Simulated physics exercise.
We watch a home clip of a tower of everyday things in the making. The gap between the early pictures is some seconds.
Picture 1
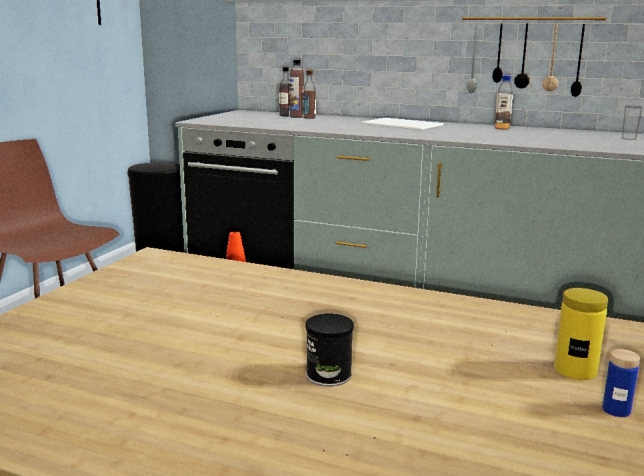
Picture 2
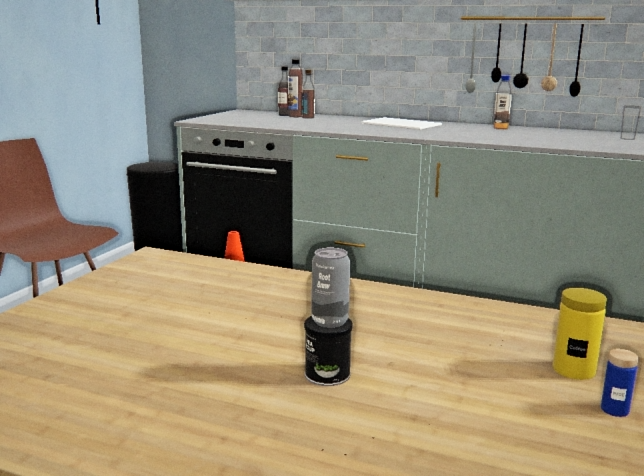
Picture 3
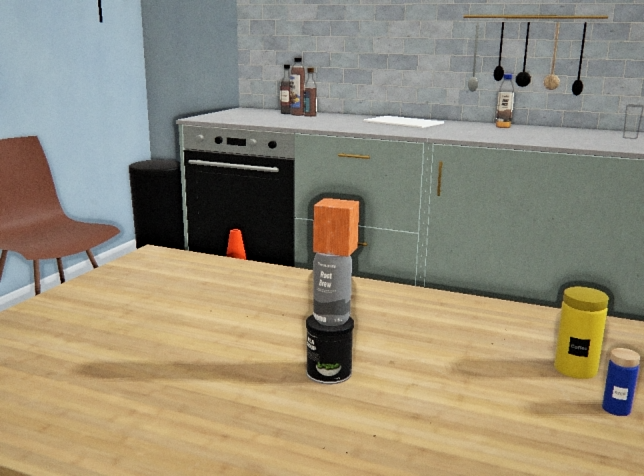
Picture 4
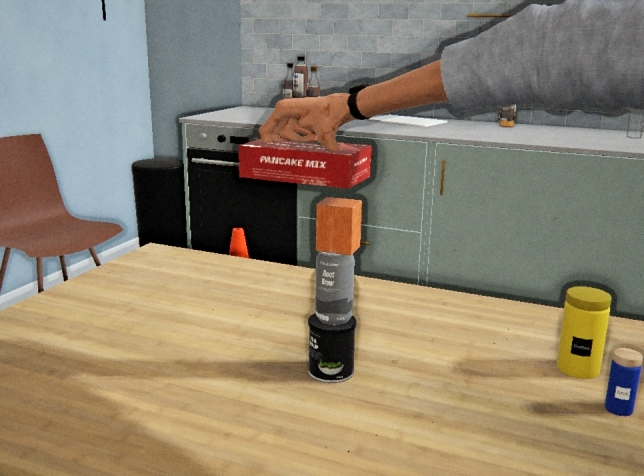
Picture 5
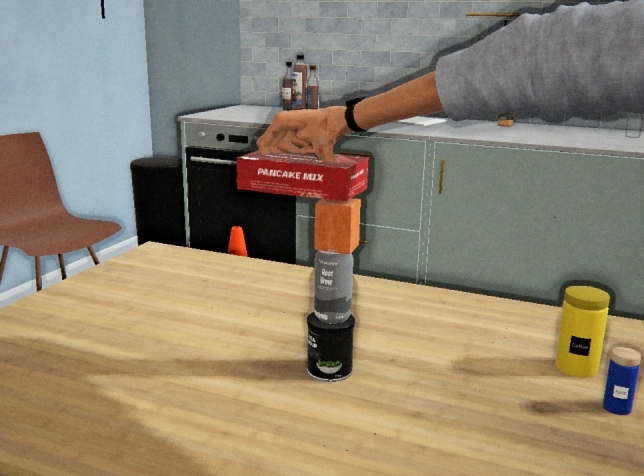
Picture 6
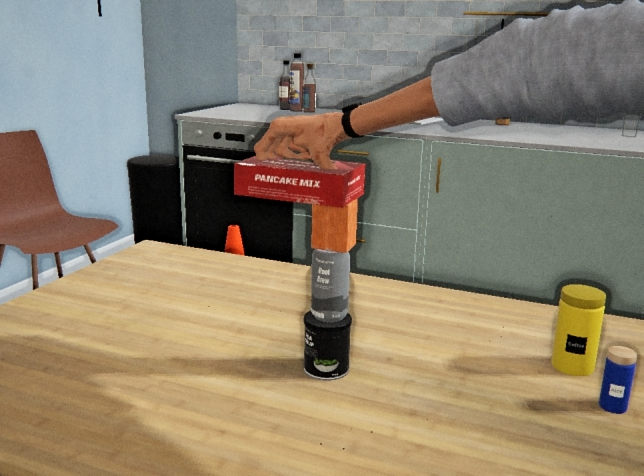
A tower of black pot, grey can and orange block growing on a wooden table, then a hand lowering a red packet on top.
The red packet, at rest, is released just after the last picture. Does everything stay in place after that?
No, the pile will not stay secure.
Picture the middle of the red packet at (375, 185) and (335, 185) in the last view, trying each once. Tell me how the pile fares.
Attempt one, the pile falls over; attempt two, it survives.
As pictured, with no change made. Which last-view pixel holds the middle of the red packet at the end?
Somewhere around (228, 307) in the last picture.
Then, 0.30 s later than the last frame, red packet now fallen.
Then, 0.40 s later than the last frame, things are still on the move.
Then, 0.60 s later than the last frame, as before.
When it is over, fallen, red packet; the other 5 as before. End places, in pixels of the last picture, red packet near (228, 307). The pile comes apart.
